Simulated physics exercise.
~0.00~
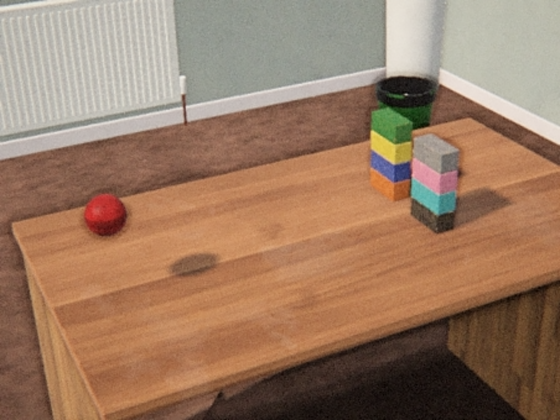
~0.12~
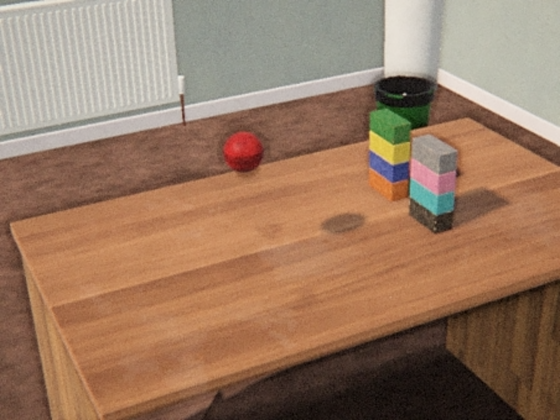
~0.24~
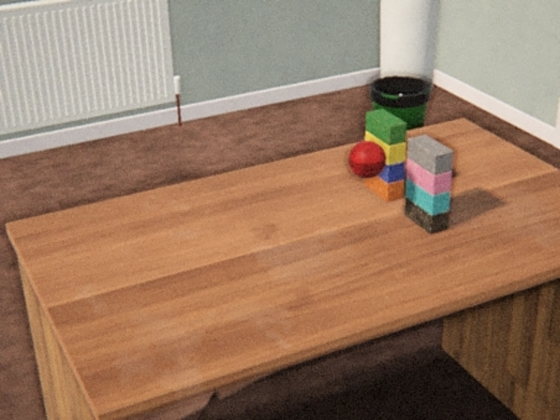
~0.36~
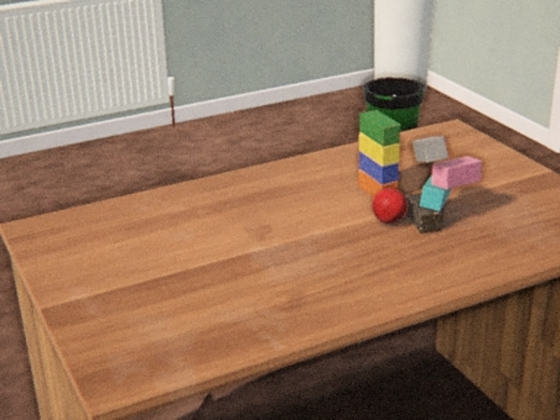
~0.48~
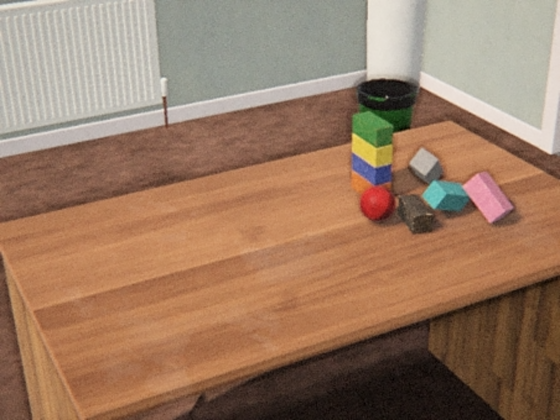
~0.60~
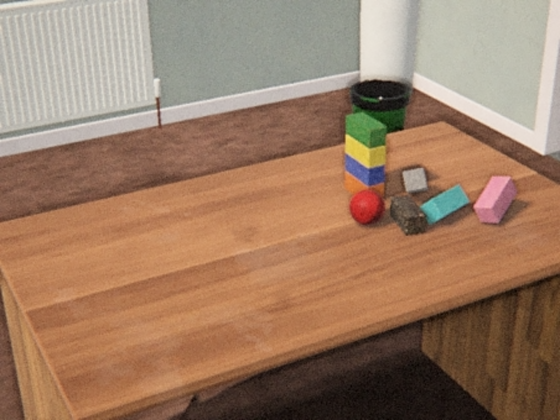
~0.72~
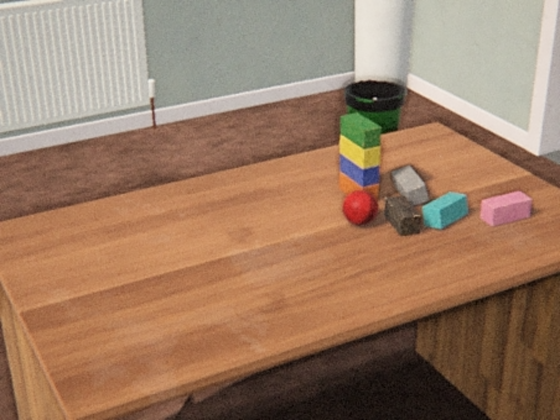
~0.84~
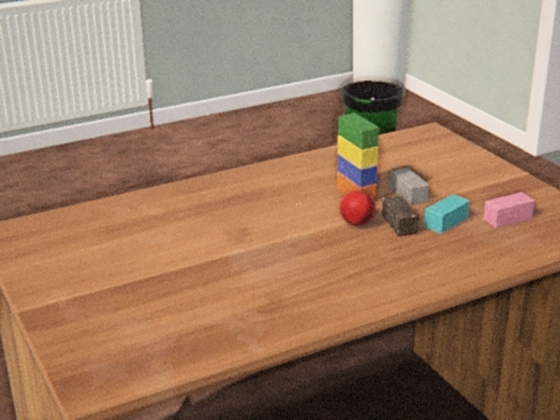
Red ball flying across a wooden table into two block stacks, scattering the grey, pink and turquoise blocks while one stack stands.
